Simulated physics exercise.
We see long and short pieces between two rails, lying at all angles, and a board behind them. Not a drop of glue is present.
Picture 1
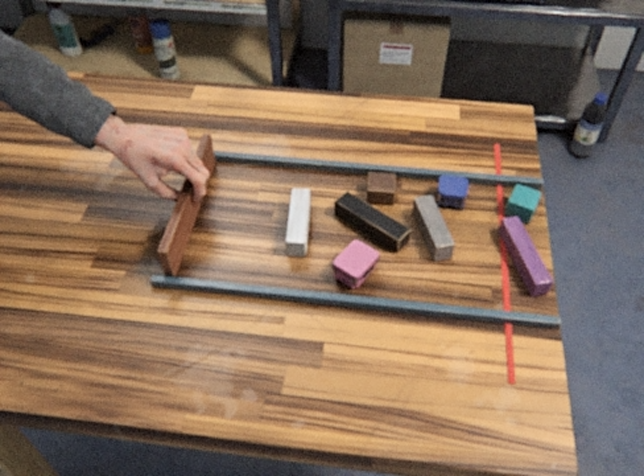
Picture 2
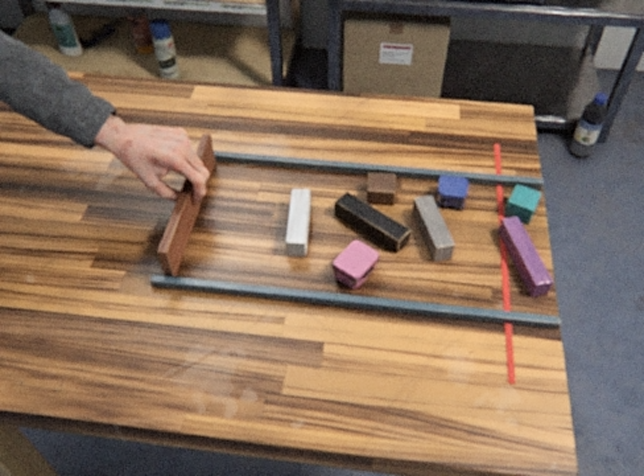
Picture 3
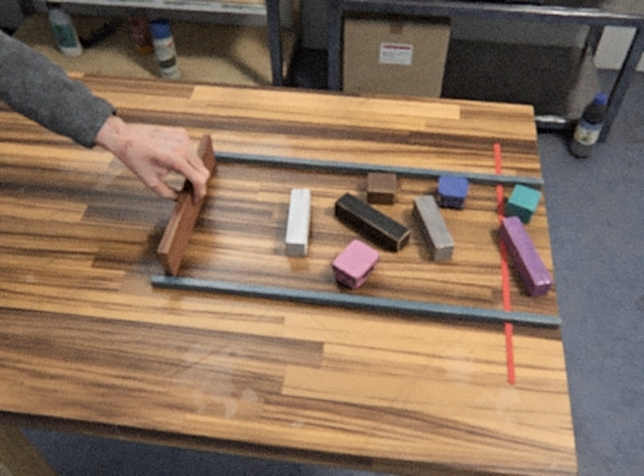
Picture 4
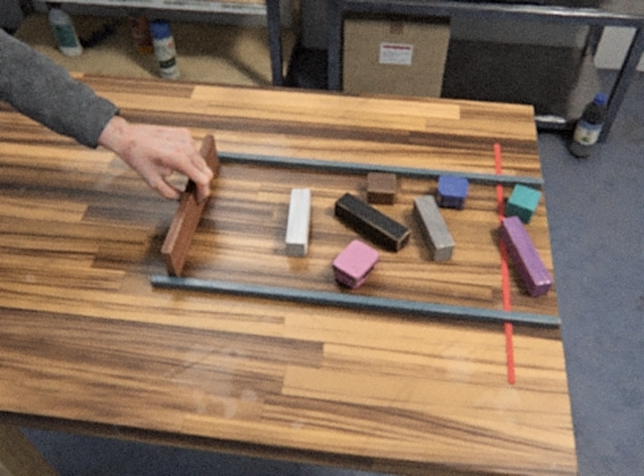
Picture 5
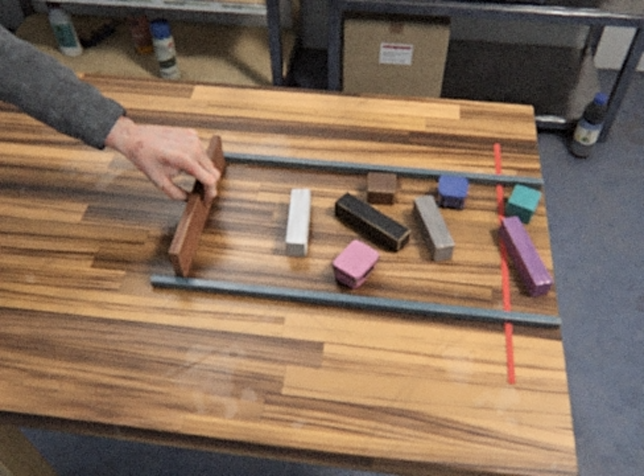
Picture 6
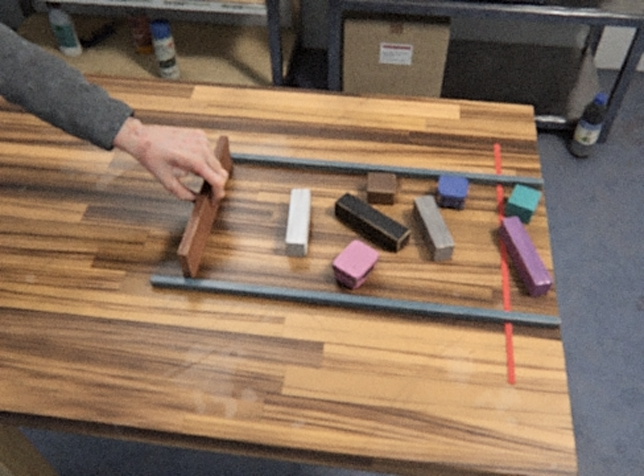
A hand held a brown board upright between two rails on a wooden table, then slid it slightly right toward the scattered colored blocks, which all stayed still near a strip of red tape.
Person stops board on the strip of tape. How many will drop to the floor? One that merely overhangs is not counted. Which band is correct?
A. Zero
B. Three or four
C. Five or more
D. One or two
B.
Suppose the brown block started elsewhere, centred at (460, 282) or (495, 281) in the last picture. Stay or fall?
Result per start: Gone over the edge; gone over the edge.
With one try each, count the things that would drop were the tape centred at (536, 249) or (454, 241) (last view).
Respectively 6 and 0.
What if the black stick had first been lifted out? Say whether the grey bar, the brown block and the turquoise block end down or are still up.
Grey bar: Is still there; brown block: Is still there; turquoise block: Is gone.
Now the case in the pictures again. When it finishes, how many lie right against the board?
3.
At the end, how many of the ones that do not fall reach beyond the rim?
Count of overhanging things: 2.
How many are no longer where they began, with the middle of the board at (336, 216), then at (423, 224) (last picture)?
Counts: 3 / 6.
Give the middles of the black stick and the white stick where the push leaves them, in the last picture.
The black stick stops around (547, 251); the white stick around (515, 242).
A little later, none off yet; turquoise block at rest near (523, 204); purple bar at rest near (524, 255); blue case at rest near (452, 193).
When it is over, the number that fall off is three or four; down, grey bar, purple bar and turquoise block.
